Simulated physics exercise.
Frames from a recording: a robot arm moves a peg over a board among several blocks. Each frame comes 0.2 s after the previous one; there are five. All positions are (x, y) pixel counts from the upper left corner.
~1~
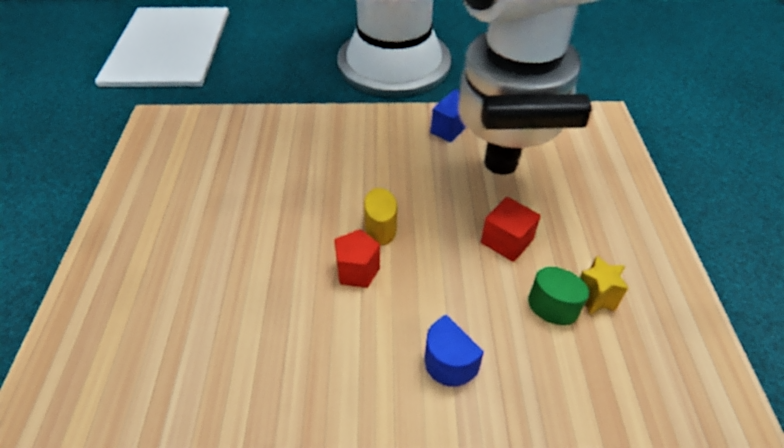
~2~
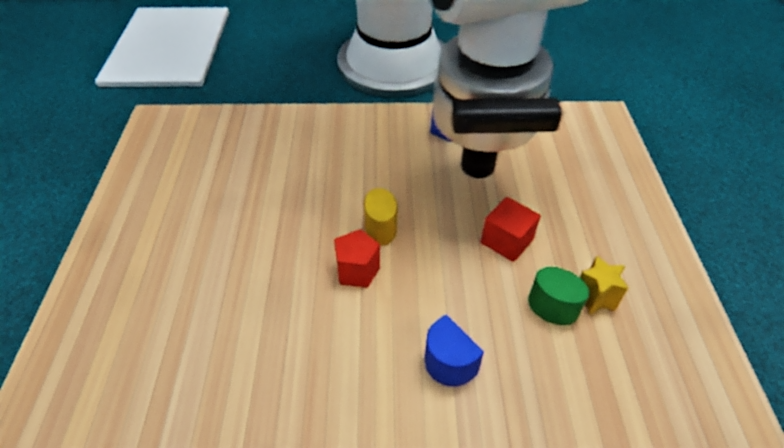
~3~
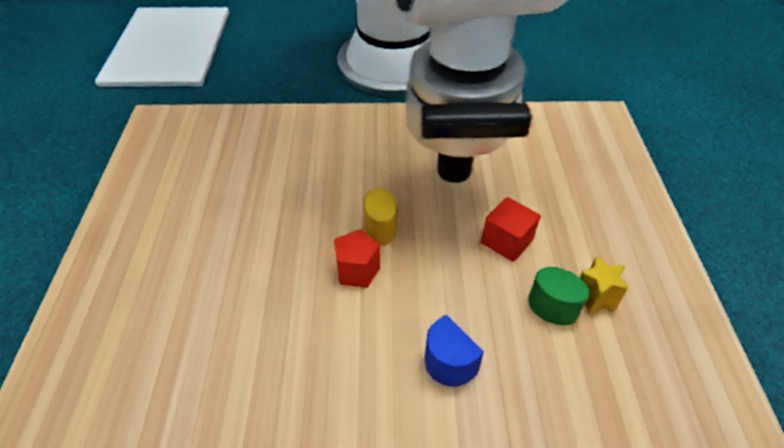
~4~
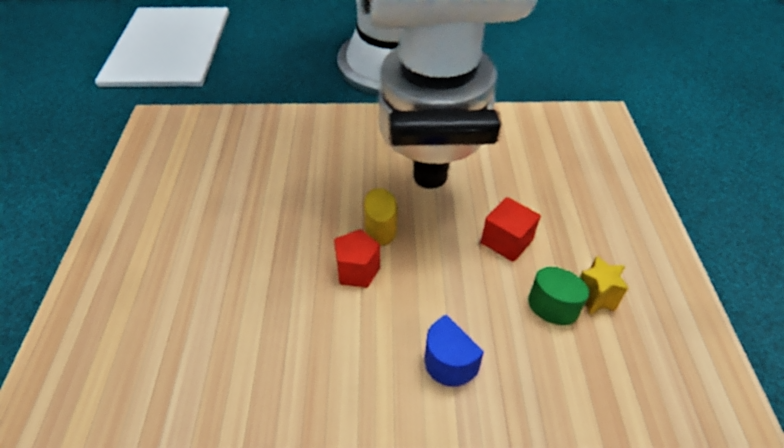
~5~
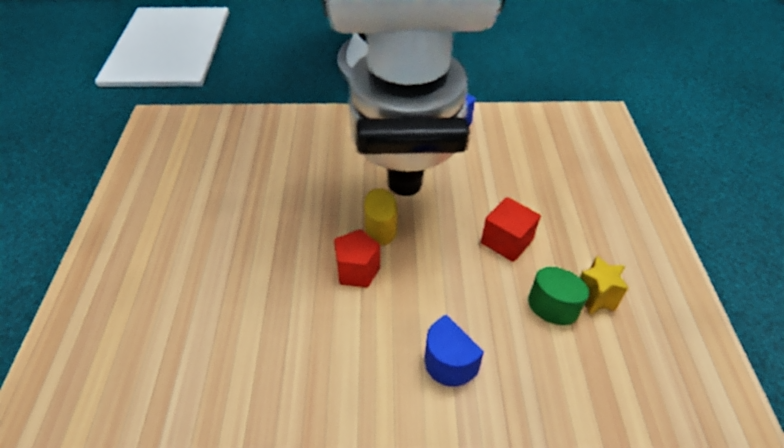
A pale striped wooden board on a teal surface is seen from above at an angle by a still camera, with a white square at the upper left. A yellow oval and red pentagonal block sit near the centre, a blue block below, a red cube, green block and yellow star rightward, and another blue block behind. The robot arm moves its black peg steadily left and slightly nearer, towards the yellow oval, while the blocks stay still.
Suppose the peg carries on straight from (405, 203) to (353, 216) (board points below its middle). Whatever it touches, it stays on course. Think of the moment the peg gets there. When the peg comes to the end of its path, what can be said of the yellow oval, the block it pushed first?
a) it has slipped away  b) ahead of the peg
a
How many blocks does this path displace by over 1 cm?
The count is one.
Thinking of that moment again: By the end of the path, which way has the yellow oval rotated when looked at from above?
It turns counter-clockwise.
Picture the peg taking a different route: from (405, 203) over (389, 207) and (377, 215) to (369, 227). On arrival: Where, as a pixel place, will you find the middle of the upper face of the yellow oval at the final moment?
I expect it at (362, 230).
What follows on the original path. Halfway along, peg (378, 191); yellow oval (369, 211), turned 35° anticlockwise.
At the end, peg (351, 198); red pentagonal block not moved; yellow oval (357, 216), turned 85° anticlockwise.
